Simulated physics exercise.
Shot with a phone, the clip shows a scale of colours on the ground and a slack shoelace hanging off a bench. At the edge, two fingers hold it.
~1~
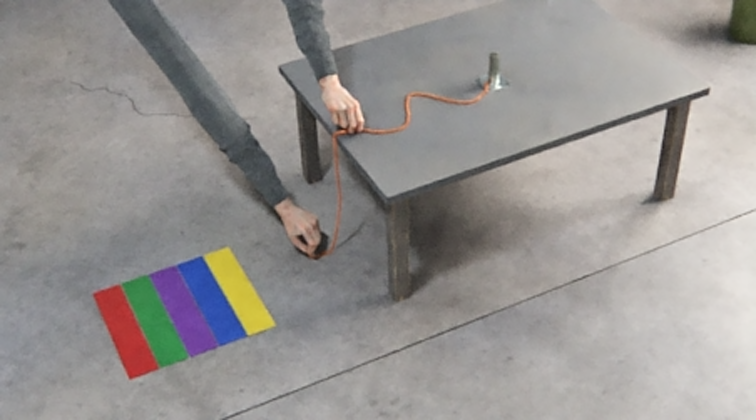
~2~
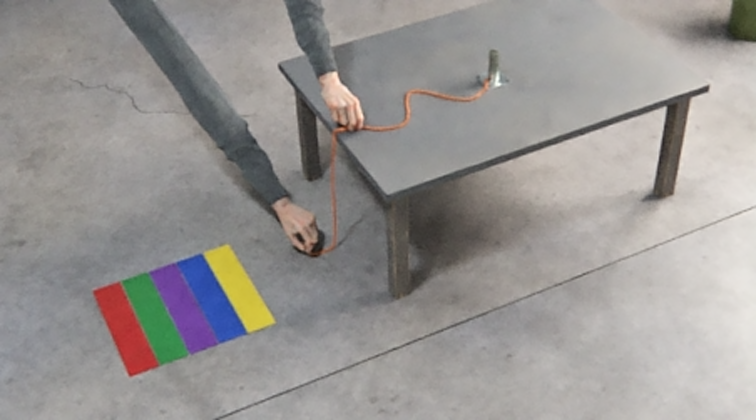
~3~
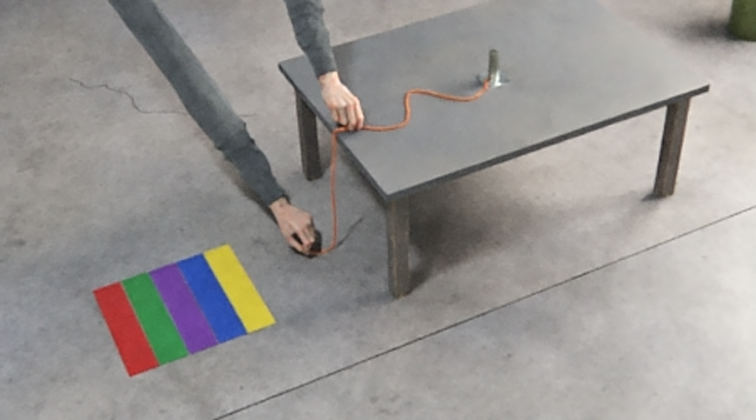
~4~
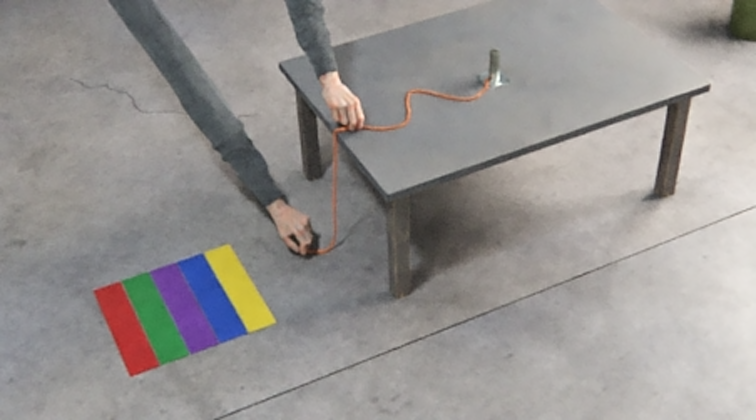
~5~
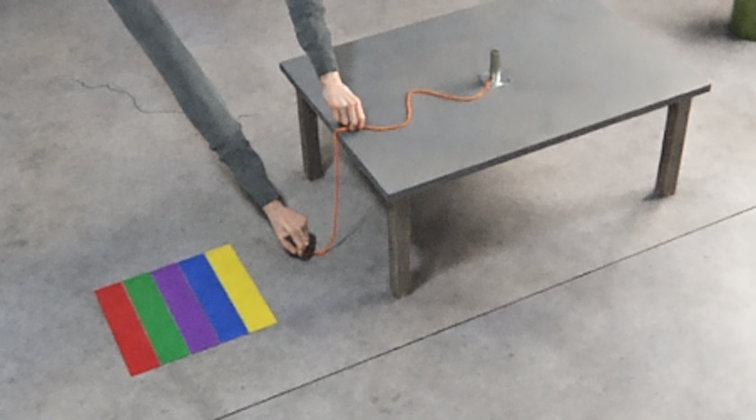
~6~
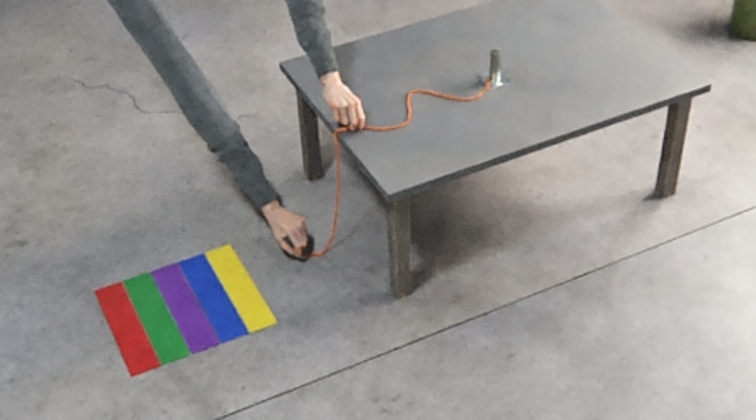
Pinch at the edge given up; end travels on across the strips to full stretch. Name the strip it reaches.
The green strip.
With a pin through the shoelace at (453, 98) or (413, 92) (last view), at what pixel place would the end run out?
Per try (px, approx.): (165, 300), (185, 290).
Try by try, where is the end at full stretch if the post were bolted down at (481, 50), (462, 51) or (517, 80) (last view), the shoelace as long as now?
The spots are near (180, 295), (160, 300) and (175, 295).
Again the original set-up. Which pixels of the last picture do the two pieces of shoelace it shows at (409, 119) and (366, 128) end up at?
One ends up around (354, 123), the other around (315, 153).
Soon after, end near (215, 281); over blue.
Then, end near (175, 295); over purple.
At full stretch, end near (152, 303); over green. The green one.
